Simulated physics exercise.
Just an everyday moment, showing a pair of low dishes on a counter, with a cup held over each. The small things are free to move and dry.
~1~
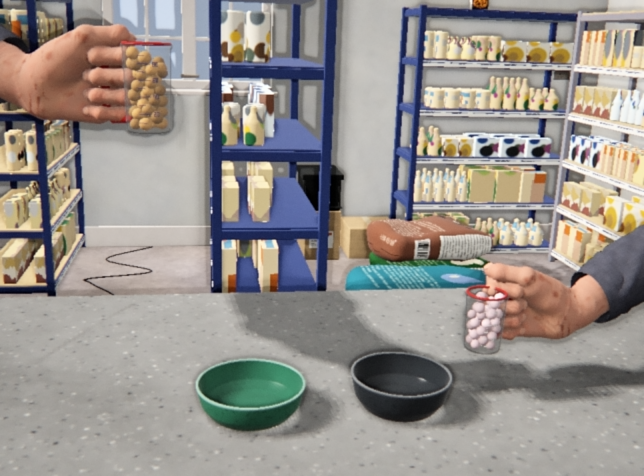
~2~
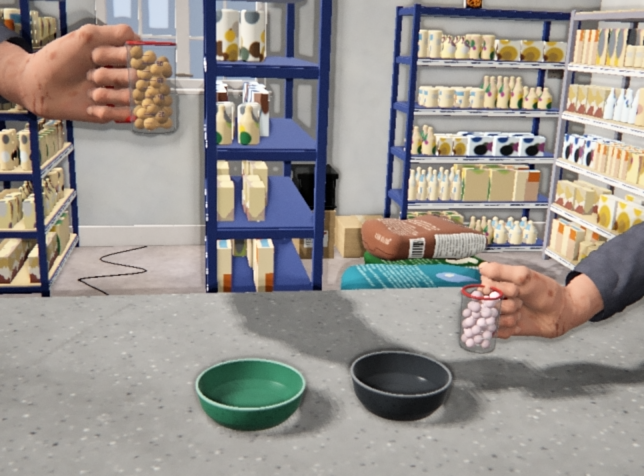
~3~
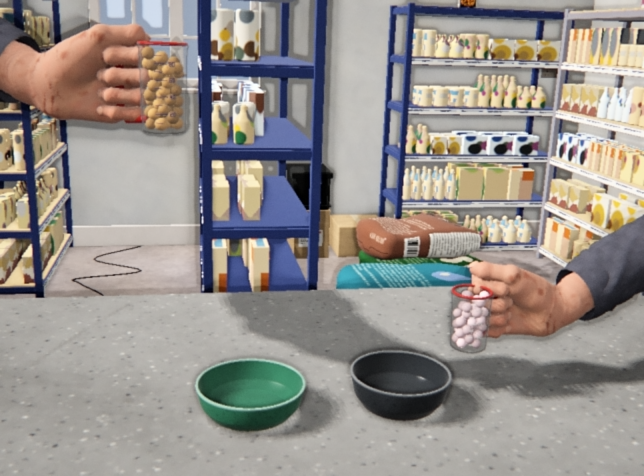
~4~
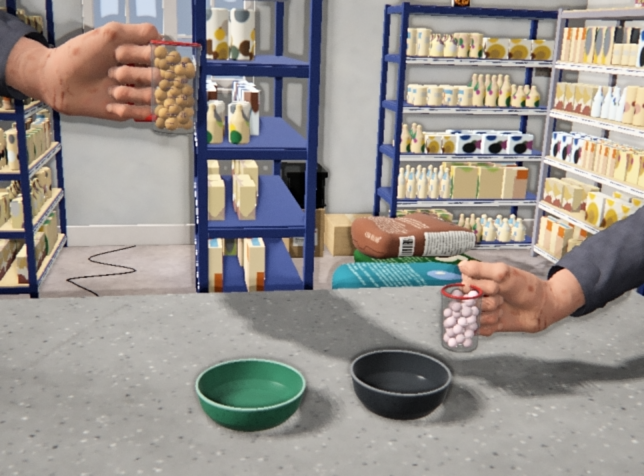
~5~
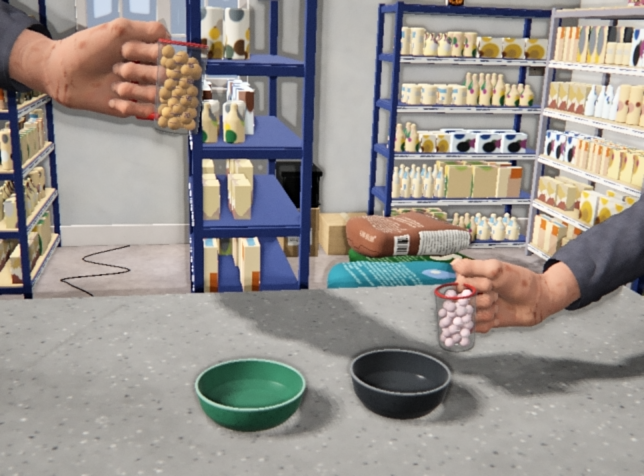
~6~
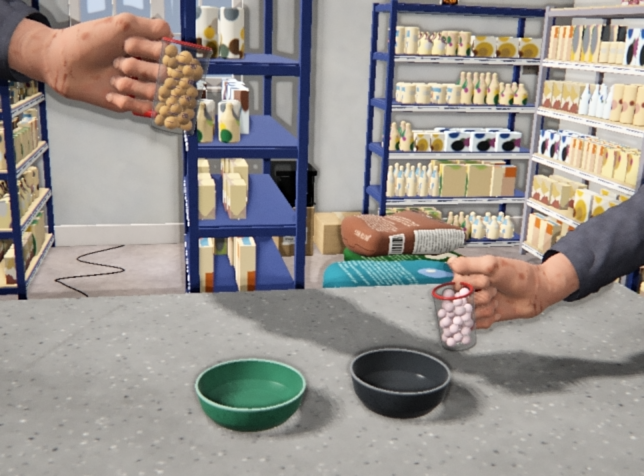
Two hands holding clear cups of tan and pale pink balls drifting inward above green and black dishes, then tilting the cups slightly.
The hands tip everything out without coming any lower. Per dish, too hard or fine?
At the end, on the left the dish receives only part, right receives the full amount.
Then, 0.59 s after the last picture, left, all still in the cup; right, all still in the cup.
Then, 1.11 s after the last picture, left, most still in the cup, a stray few in the dish, a small part in the air; right, most still in the cup, about a quarter in the dish, a small part in the air.
Then, 1.56 s after the last picture, left, about half in the dish, a small part outside the dish, about half in the air; right, all in the dish.
By the end, left, about two thirds in the dish, about a third outside the dish; right, all in the dish, none outside the dish.
